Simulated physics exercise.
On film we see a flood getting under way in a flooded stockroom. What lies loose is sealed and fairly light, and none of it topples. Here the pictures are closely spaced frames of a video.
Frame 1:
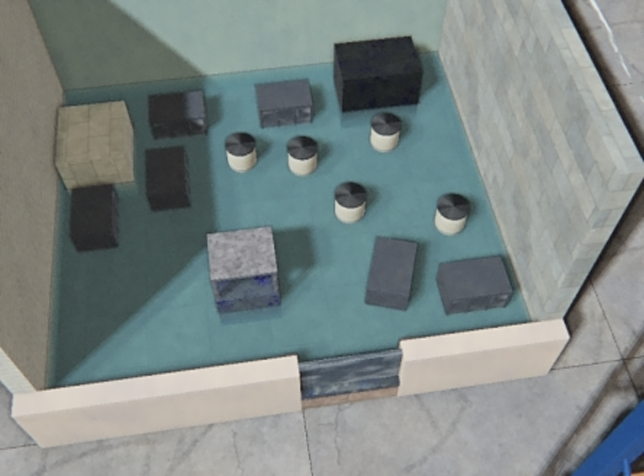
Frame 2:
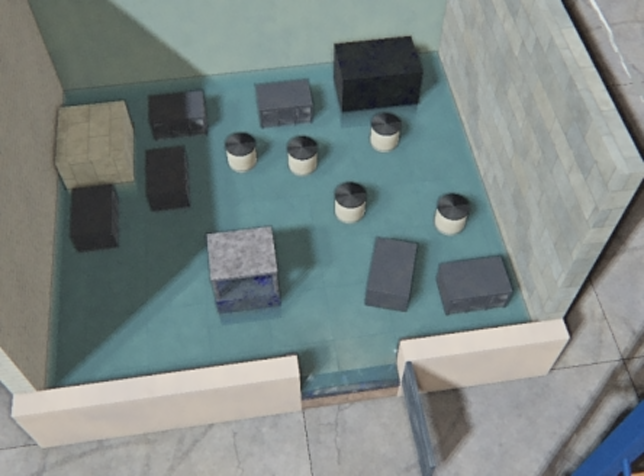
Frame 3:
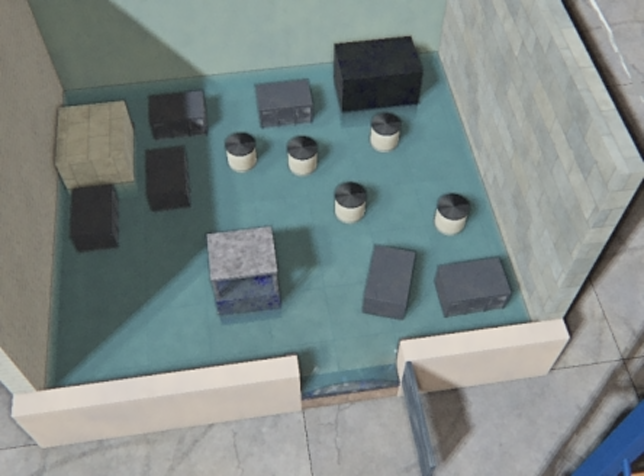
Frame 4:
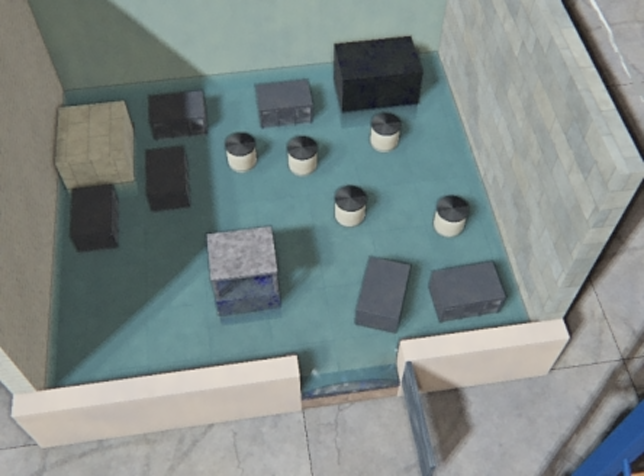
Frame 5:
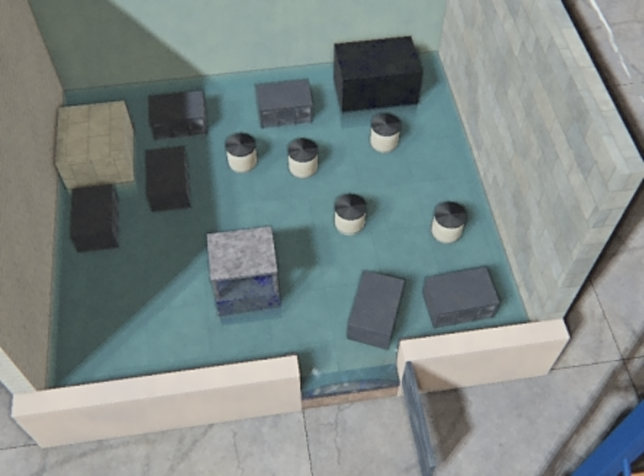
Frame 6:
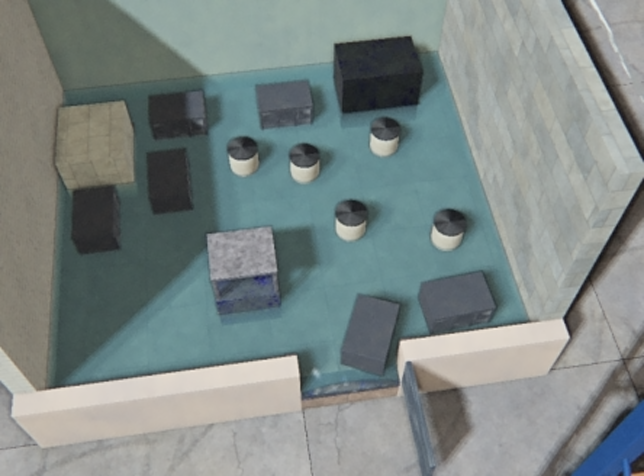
A small gate swings open, and two gray crates drift slowly toward the opening.
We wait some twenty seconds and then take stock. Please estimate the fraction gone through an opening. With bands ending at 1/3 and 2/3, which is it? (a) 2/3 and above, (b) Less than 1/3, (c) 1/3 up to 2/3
Answer: C.
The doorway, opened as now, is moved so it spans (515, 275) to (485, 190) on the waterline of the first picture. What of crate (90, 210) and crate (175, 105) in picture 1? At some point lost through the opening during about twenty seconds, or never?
Remains, then remains.
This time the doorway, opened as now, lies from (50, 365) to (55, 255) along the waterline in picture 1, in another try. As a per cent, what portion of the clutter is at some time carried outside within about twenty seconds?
Result: 60 per cent.
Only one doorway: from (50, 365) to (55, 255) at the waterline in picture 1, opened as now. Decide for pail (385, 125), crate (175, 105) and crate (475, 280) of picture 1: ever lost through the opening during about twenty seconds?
Sequentially: Remains indoors, leaves the room, remains indoors.
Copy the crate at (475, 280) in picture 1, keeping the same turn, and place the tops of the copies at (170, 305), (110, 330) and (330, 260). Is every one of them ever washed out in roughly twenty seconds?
In order: Never leaves, never leaves, leaves the room.
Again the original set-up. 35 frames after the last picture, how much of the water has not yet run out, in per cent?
I'd put it near 54 per cent.
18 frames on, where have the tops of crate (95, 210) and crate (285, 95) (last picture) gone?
Approximately (103, 238) for the first and (315, 135) for the second.
A moment on, 1 of 11 are out; 10 afloat.
Next, 3 of 11 are out; 8 afloat.
Later, 5 of 11 are out; 6 afloat.
In the end, 6 of 11 are out; 5 afloat.
